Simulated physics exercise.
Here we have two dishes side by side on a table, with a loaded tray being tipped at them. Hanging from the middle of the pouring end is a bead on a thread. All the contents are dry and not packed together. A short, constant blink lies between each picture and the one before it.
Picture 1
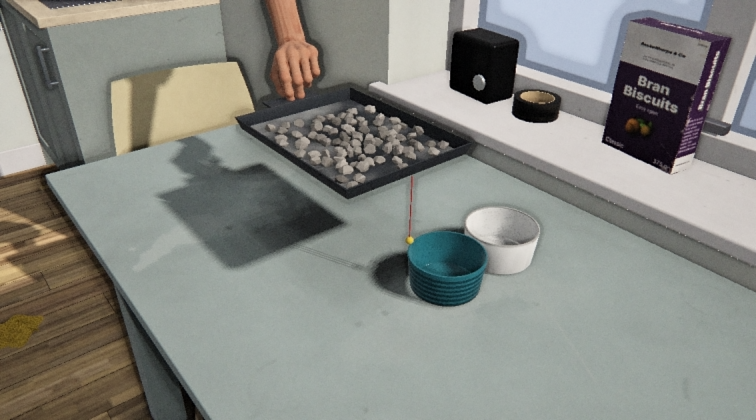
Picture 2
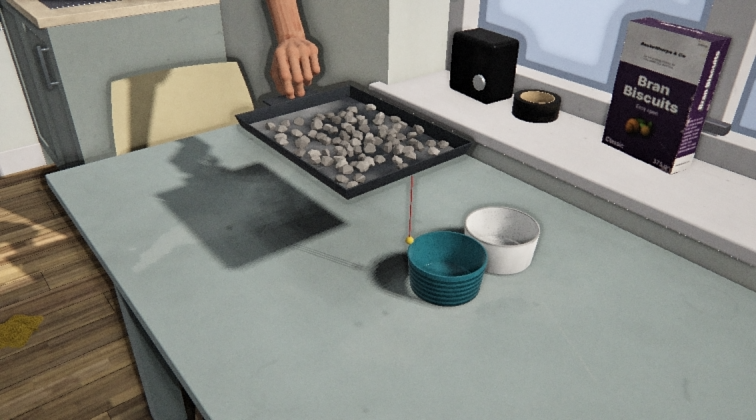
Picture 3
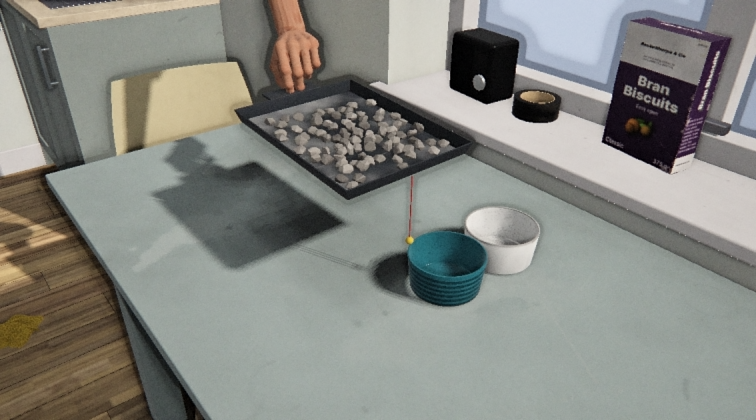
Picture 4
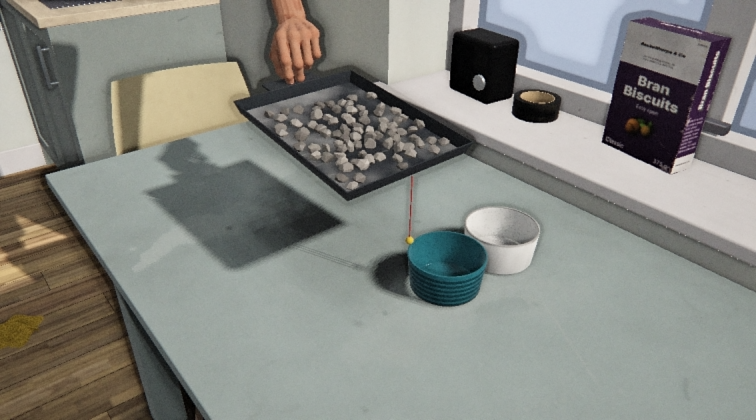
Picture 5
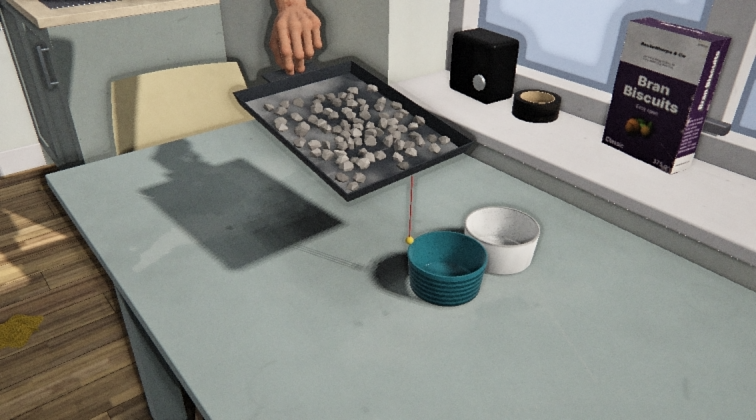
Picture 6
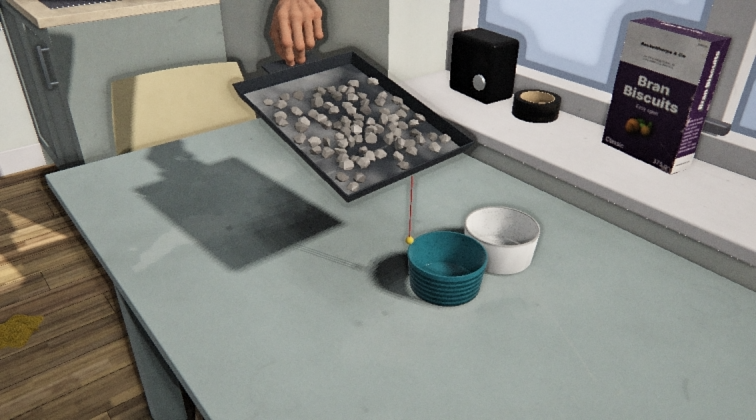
A dark tray loaded with loose grey gravel starts out nearly level above a table, a hand at its far end. The far end then rises steadily, slanting the tray slightly toward its near left corner, while the teal and white dishes and the hanging bead stay still.
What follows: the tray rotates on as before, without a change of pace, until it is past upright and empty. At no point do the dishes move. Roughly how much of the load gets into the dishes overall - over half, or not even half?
Well, most of it stays out of the dishes by the end.
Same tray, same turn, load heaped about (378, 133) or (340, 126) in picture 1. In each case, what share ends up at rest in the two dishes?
Estimate: 40 % first, 30 % second.
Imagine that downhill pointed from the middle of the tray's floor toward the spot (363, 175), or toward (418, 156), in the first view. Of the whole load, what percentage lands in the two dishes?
The first comes to 10 %, while the second comes to 80 %.
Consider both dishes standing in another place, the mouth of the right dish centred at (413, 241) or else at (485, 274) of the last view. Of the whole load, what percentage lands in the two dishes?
First placement: 30 per cent; second placement: 30 per cent.
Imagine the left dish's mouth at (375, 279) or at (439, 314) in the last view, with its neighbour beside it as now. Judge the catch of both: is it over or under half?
The first time it's higher than half, the second time lower than half.
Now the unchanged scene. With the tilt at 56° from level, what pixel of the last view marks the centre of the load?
I'd put the middle of the pieces at roughly (388, 159).
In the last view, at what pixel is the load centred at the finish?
Close to (405, 316) in the last picture.
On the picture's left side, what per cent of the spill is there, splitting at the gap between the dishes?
Share to the left: Near 90 per cent.
Shortly afterwards, tray tipped steeply; all but a few on the tray; only a few in the air.
Next, tray tipped right over; near a quarter on the tray; a little in the left dish; near a third outside both; near a quarter in the air.
Some moments later, tray tipped past a quarter turn; near a quarter in the left dish; the bulk outside both.
In the end, tray tipped past a quarter turn; near a quarter in the left dish; none at all in the right dish; the bulk outside both.
